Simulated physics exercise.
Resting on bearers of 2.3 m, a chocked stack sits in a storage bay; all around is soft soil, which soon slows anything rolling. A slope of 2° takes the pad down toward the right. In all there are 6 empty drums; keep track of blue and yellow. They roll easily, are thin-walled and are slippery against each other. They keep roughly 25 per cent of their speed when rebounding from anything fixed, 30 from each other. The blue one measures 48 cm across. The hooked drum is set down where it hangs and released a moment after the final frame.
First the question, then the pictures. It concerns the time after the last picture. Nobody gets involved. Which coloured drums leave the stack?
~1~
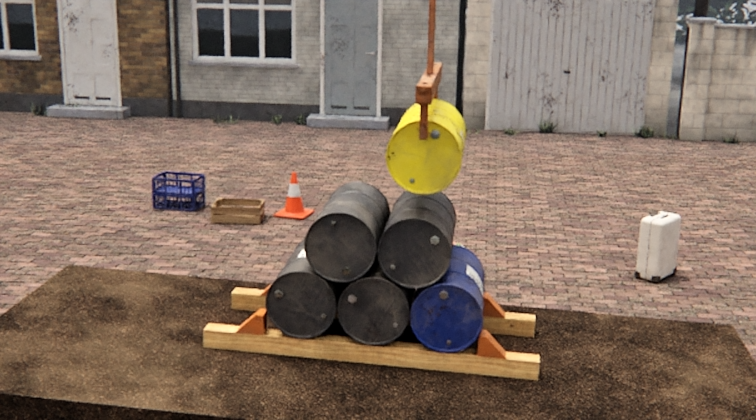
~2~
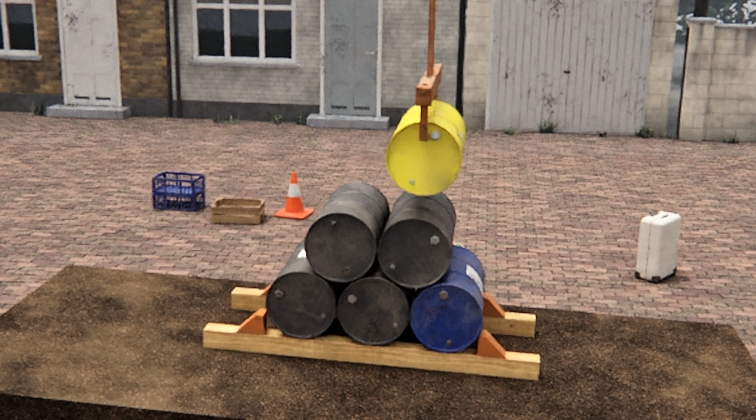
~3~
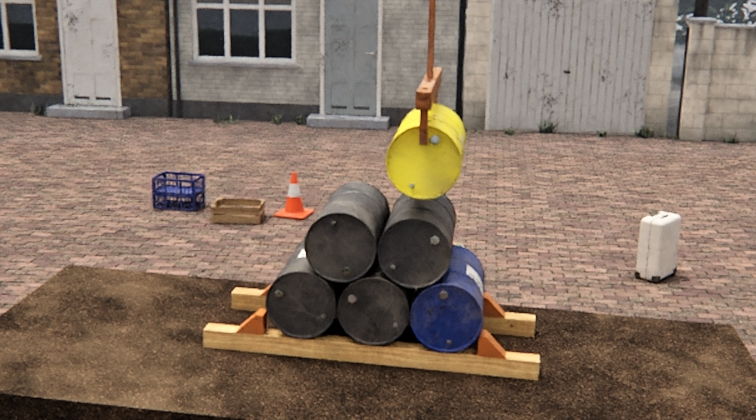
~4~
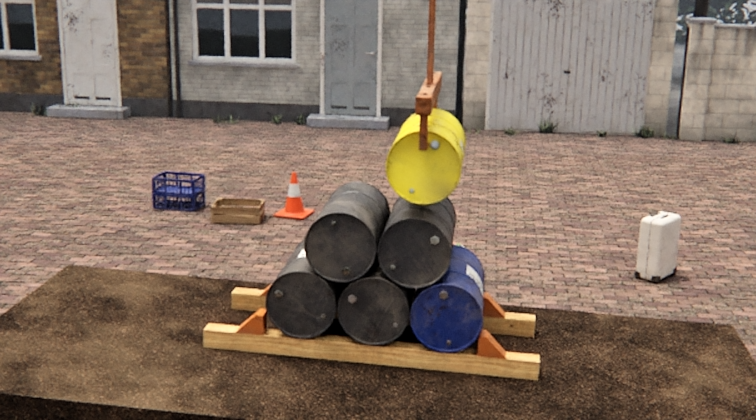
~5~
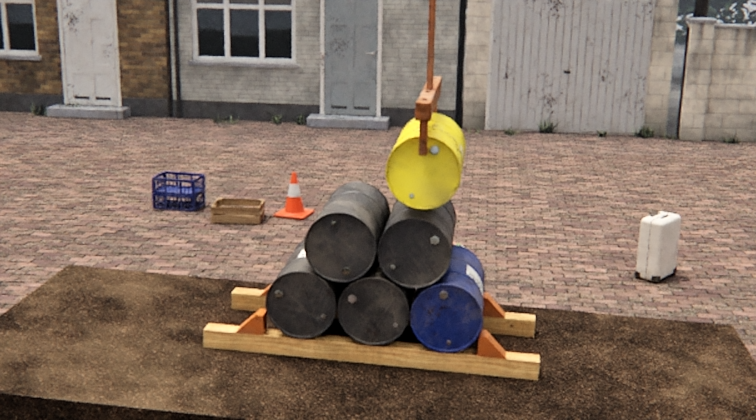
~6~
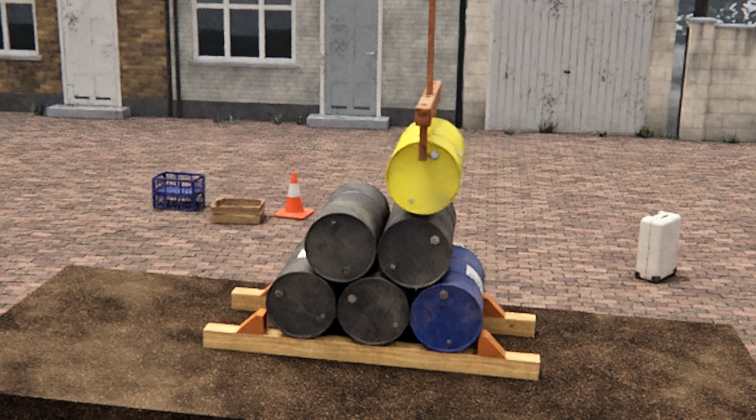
As for the blue drum, it does not leave, and the yellow gets away.
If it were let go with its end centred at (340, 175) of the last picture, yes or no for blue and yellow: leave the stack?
Then blue is kept in and yellow is kept in.
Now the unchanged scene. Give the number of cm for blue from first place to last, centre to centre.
For blue, around 0.
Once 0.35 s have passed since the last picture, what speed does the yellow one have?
I'd put it near 0.2 m/s.
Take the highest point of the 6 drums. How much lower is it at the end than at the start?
Some 60 centimetres.
Then, 0.35 s past the sixth picture, blue is on the bearers, 20 cm inside the right chock; yellow is up on others, 40 cm inside the right chock, rolling right; 0 of 6 are outside the chocks.
Then, 0.55 s past the sixth picture, yellow is up on others, 35 cm inside the right chock, rolling right; blue as before; 0 of 6 are outside the chocks.
Then, 0.95 s past the sixth picture, yellow is up on others, 10 cm inside the right chock, rolling right; blue as before; 0 of 6 are outside the chocks.
Then, 1.25 s past the sixth picture, yellow is beyond the right chock, rolling right; blue as before; 1 of 6 is outside the chocks.
Finally (2.05 s after the last picture), blue is on the bearers, 20 cm inside the right chock; yellow is beyond the right chock; 1 of 6 is outside the chocks.
